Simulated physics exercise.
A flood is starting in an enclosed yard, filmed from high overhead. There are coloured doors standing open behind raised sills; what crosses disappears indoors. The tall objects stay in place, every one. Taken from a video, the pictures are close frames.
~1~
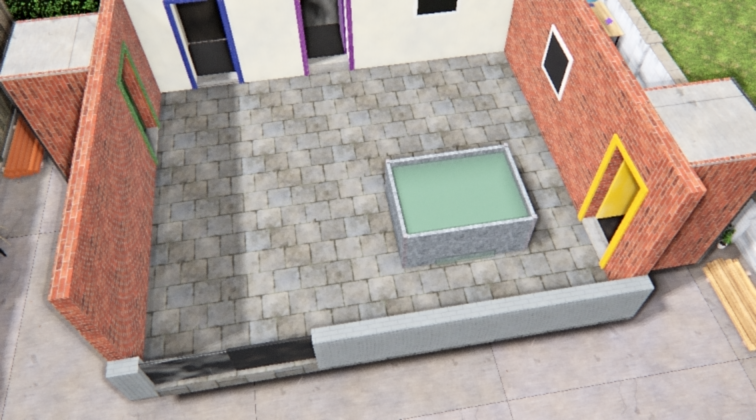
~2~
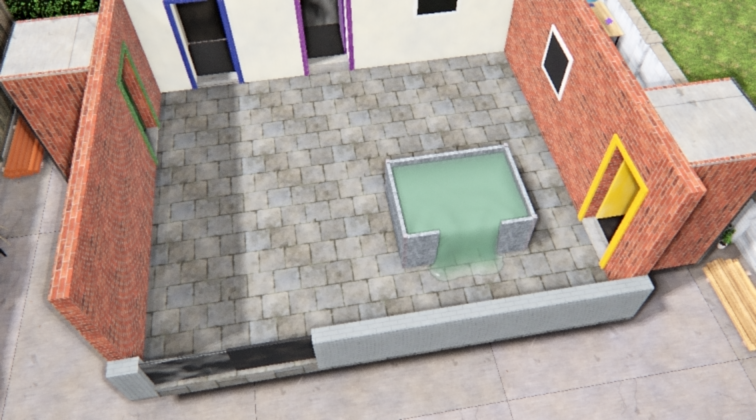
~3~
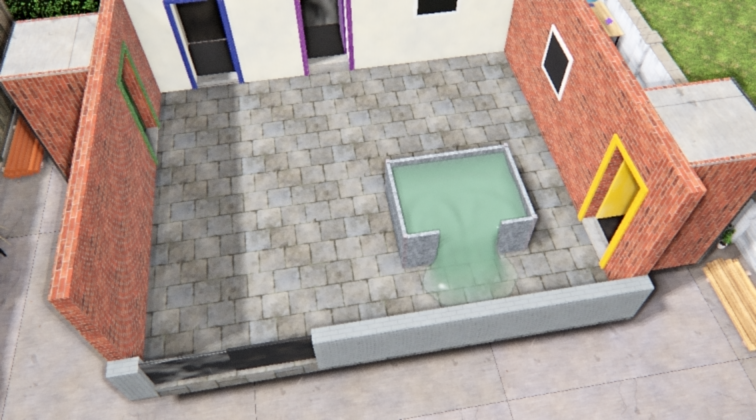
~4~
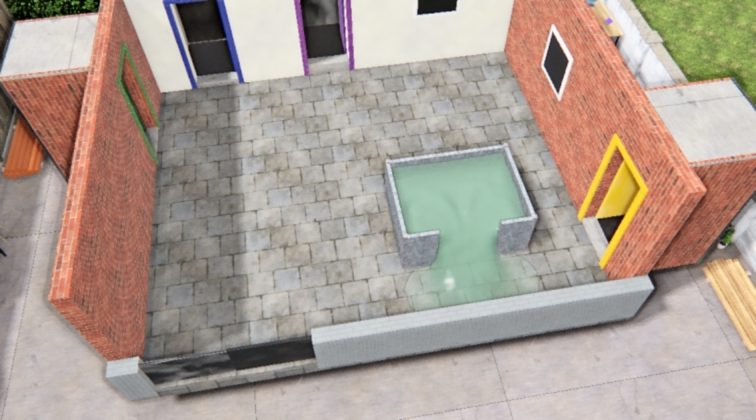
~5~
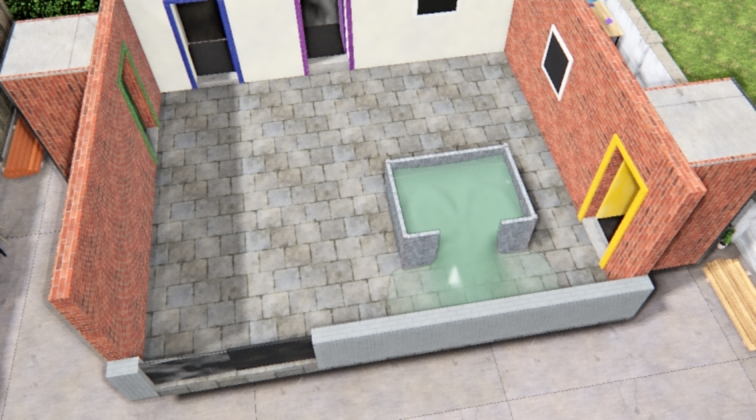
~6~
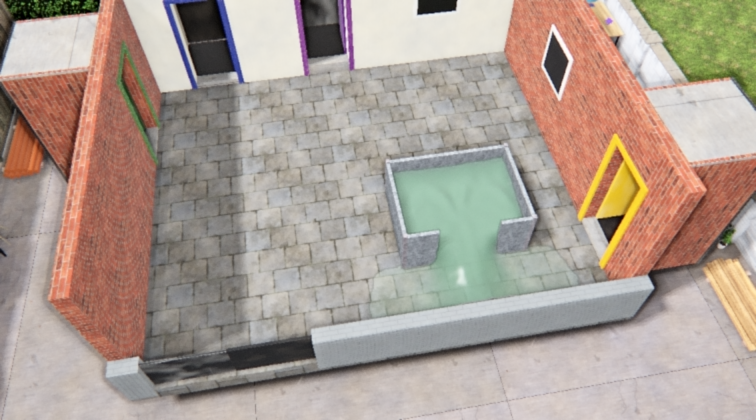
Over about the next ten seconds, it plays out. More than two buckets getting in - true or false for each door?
Green door: False; purple door: False; blue door: False; yellow door: True.
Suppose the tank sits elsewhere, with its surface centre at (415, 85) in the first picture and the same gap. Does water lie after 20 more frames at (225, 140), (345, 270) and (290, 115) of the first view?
Going through them in that order: Still bare, waterlogged and still bare.
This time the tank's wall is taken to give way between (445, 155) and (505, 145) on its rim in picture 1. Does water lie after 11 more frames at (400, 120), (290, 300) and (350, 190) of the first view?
Submerged, unwetted, unwetted.
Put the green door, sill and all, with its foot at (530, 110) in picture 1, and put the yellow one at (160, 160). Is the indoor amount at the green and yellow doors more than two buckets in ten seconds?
Green door stays within the limit; yellow door stays within the limit.
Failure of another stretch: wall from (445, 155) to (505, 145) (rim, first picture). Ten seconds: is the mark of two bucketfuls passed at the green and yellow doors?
The green door tops the limit and the yellow door remains within the limit.
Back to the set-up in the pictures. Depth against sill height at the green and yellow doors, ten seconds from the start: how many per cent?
Depth ratios, approx.: 110 and 70 percent.
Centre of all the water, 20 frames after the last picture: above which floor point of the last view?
The spot I would choose is (416, 245).
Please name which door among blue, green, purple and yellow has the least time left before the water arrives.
If you ask me, it's the one in yellow.
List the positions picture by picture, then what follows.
Still water in the water tank at (458, 192), in the first picture.
Water pours out at (466, 245) and has run to (435, 273), in the second picture.
Water pours out at (466, 247) and has run to (450, 302), in the third picture.
The front is at a hidden place, out from the gap at (466, 248), in the fourth picture.
The front is at a hidden place, out from the gap at (466, 248), in the fifth picture.
Water pours out at (466, 247) and has run to a hidden place, in the sixth picture.
A moment on, water covers 15 % of the floor; the green door not reached, the purple door not reached, the blue door not reached, the yellow door wet at the sill, nothing in.
Next, water covers 30 % of the floor; the green door not reached, the purple door not reached, the blue door not reached, the yellow door over two buckets in.
Then, water covers 55 % of the floor; the green door not reached, the purple door not reached, the blue door not reached, the yellow door far over two buckets in.
Later, water covers 80 % of the floor; the green door wet at the sill, nothing in, the purple door wet at the sill, nothing in, the blue door wet at the sill, nothing in, the yellow door far over two buckets in.
In the end, water covers 95 % of the floor; the green door wet at the sill, nothing in, the purple door wet at the sill, nothing in, the blue door wet at the sill, nothing in, the yellow door far over two buckets in.
